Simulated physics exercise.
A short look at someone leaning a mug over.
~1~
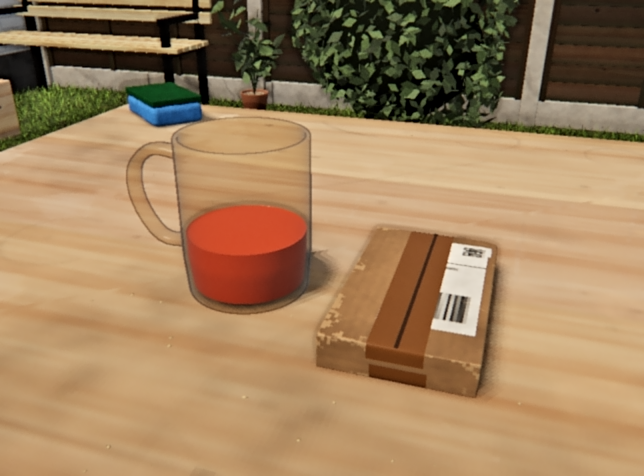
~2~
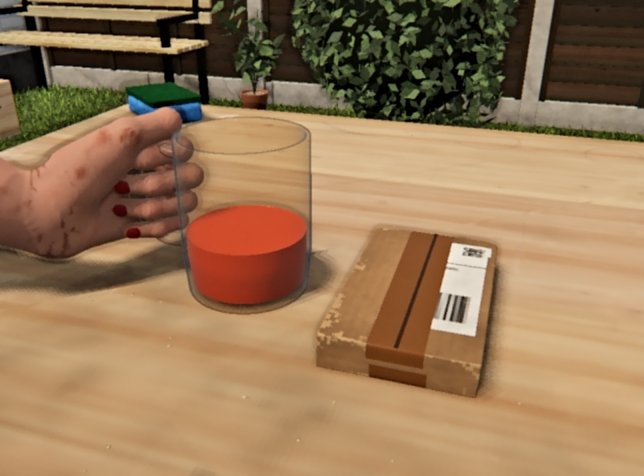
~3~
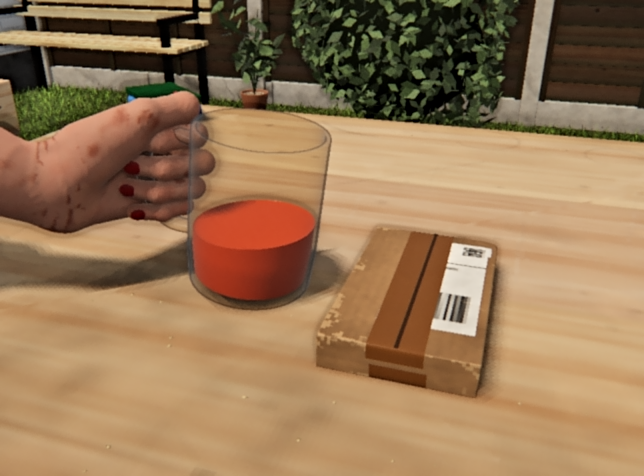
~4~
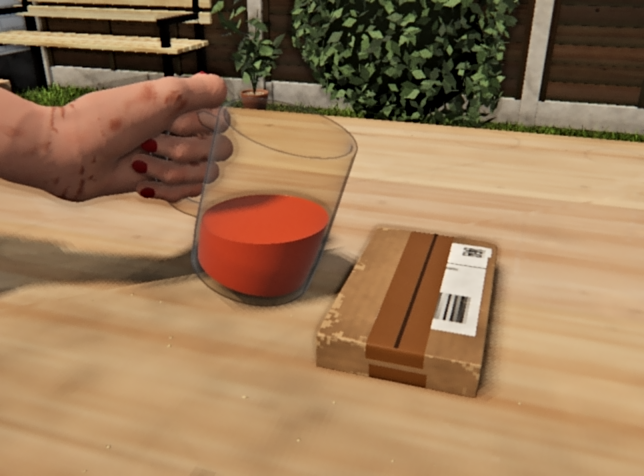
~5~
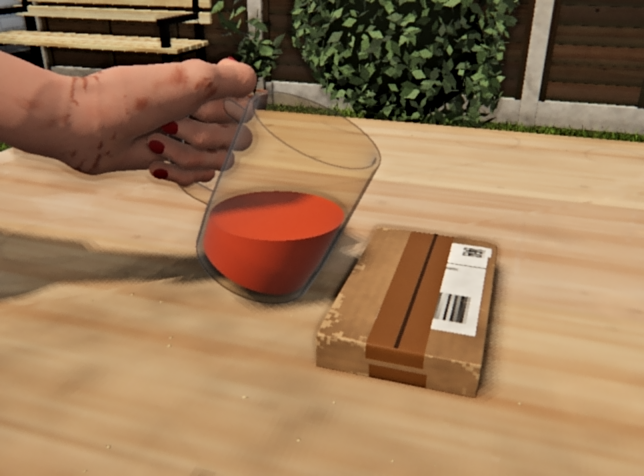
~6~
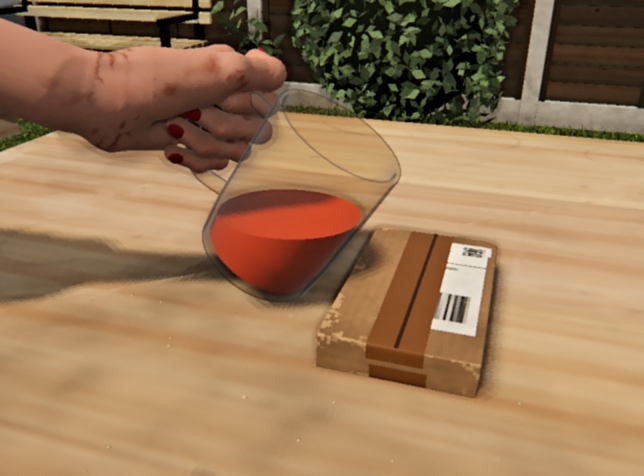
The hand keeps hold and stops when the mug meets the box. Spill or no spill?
The mug stays dry outside.
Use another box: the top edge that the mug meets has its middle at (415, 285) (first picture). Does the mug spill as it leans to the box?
Verdict: Spills.
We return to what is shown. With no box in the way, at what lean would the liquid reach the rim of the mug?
Roughly 60°.
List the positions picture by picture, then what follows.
In the first frame, it stands upright; mug (245, 208) about a third full.
The second frame shows a hand takes hold; mug about a third full, surface at (246, 229); box (418, 297).
The third frame shows tipping on its foot; mug (256, 203) about a third full.
In the fourth frame, the top moves towards the box; mug about a third full, surface at (265, 218); box (418, 297).
The fifth frame shows on the way over; mug (286, 195) tipped 25°.
In the sixth frame, it is leaning; mug (299, 195) tipped 35°; box (418, 297).
Shortly, the mug leans by about 40°; none is lost.
Then, the mug leans by about 50°; none is lost.
At the finish, the mug leans by about 50°, against the box; none is lost.
